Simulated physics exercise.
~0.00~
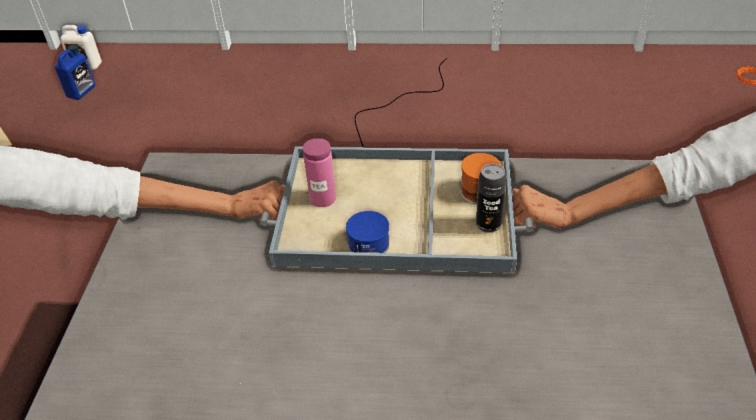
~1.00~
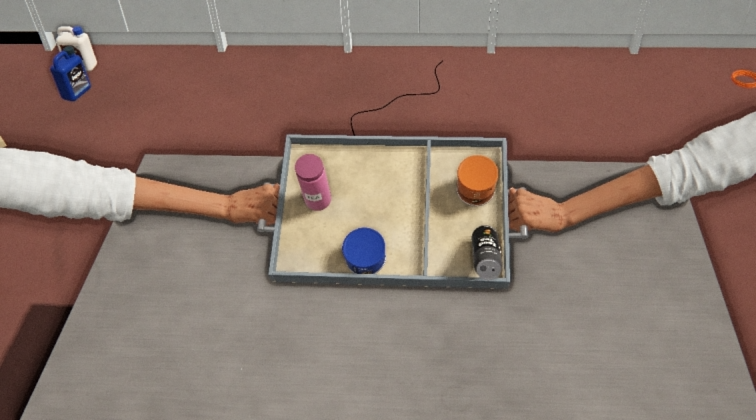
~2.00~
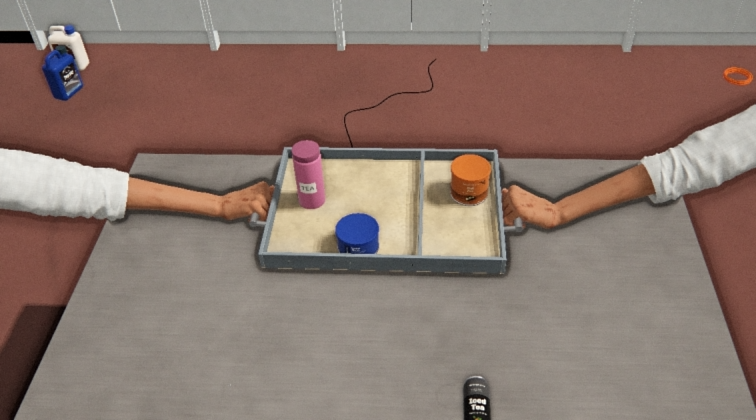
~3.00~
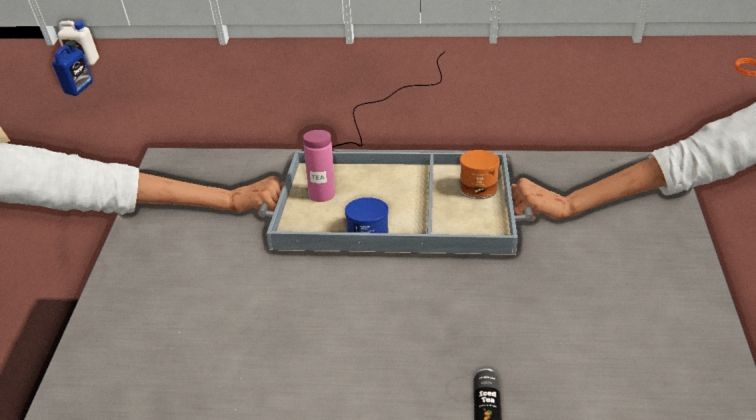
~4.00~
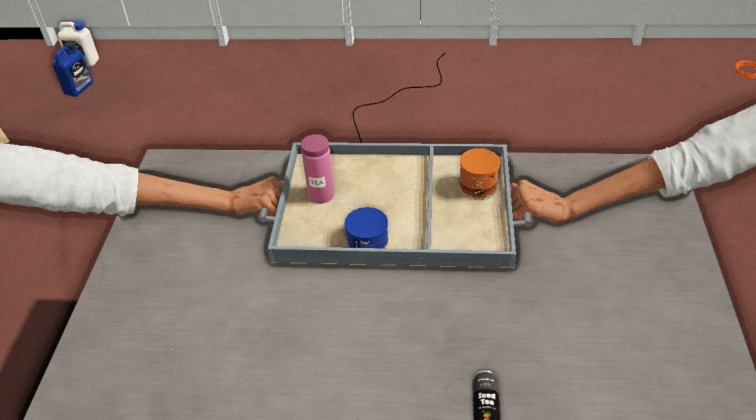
To begin with, two hands hold a gray, sand-colored tray above a table, with a pink jar and blue tub on the left and an orange tin and upright black can on the right. The hands tip the near edge down, and the black can topples onto its side against the near rim. As the tray swings back toward level, the can is off it, lying on the table in front. The hands then tilt the tray the other way and return it to level. The other three containers remain aboard, close to where they started.
